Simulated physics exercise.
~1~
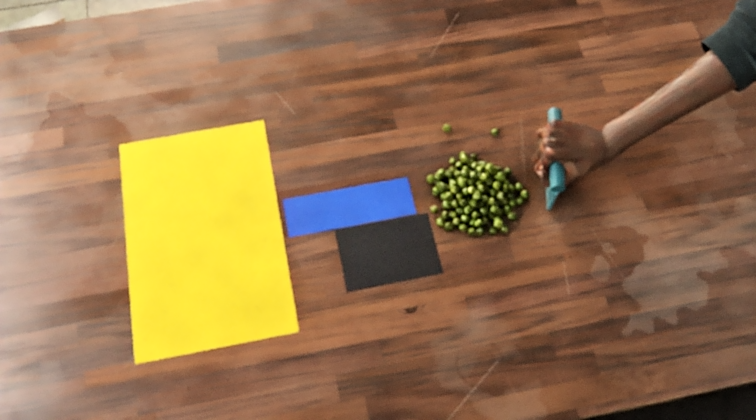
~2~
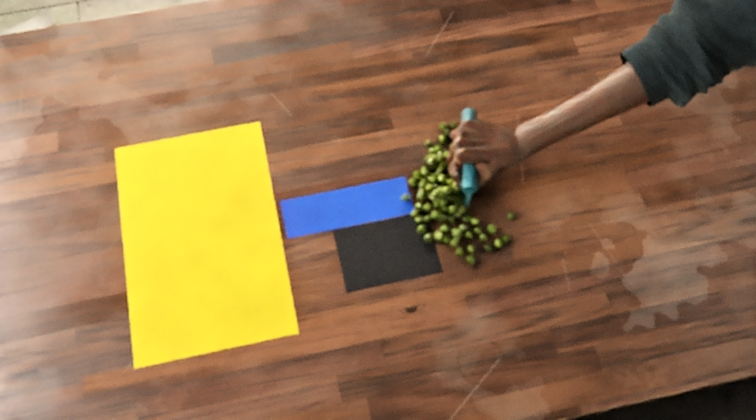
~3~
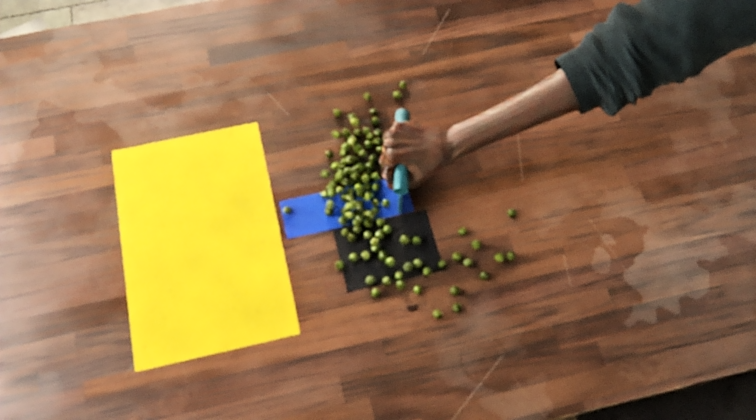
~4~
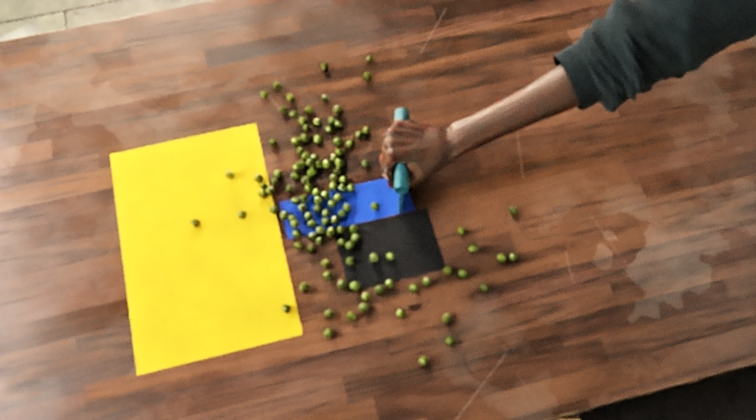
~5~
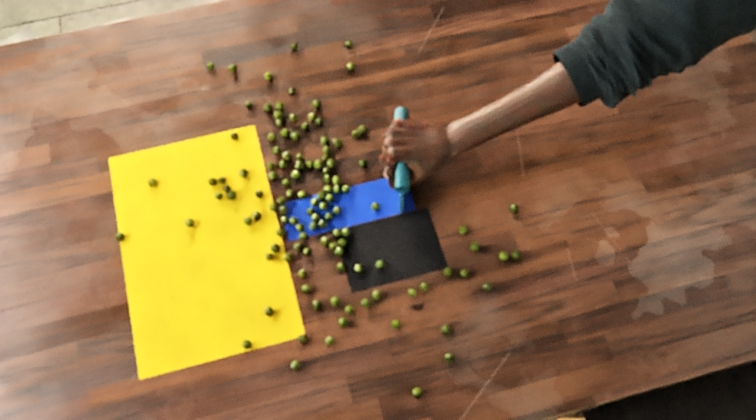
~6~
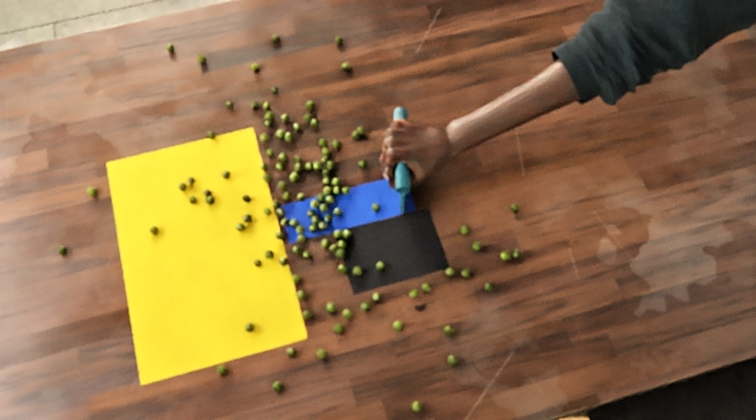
On a scratched wooden tabletop, a dark-sleeved arm holds a teal scraper to the right of a heap of small green olives, with blue, black and yellow mats lying to the left. The hand sweeps the scraper leftward into the heap, pushing the olives onto the edges of the blue and black mats. It continues left, then stops over the blue mat's right end as the olives spread out. They keep rolling ahead of the still blade, some reaching the yellow mat. Finally, the olives lie widely scattered, most on bare wood, with others across the three mats.
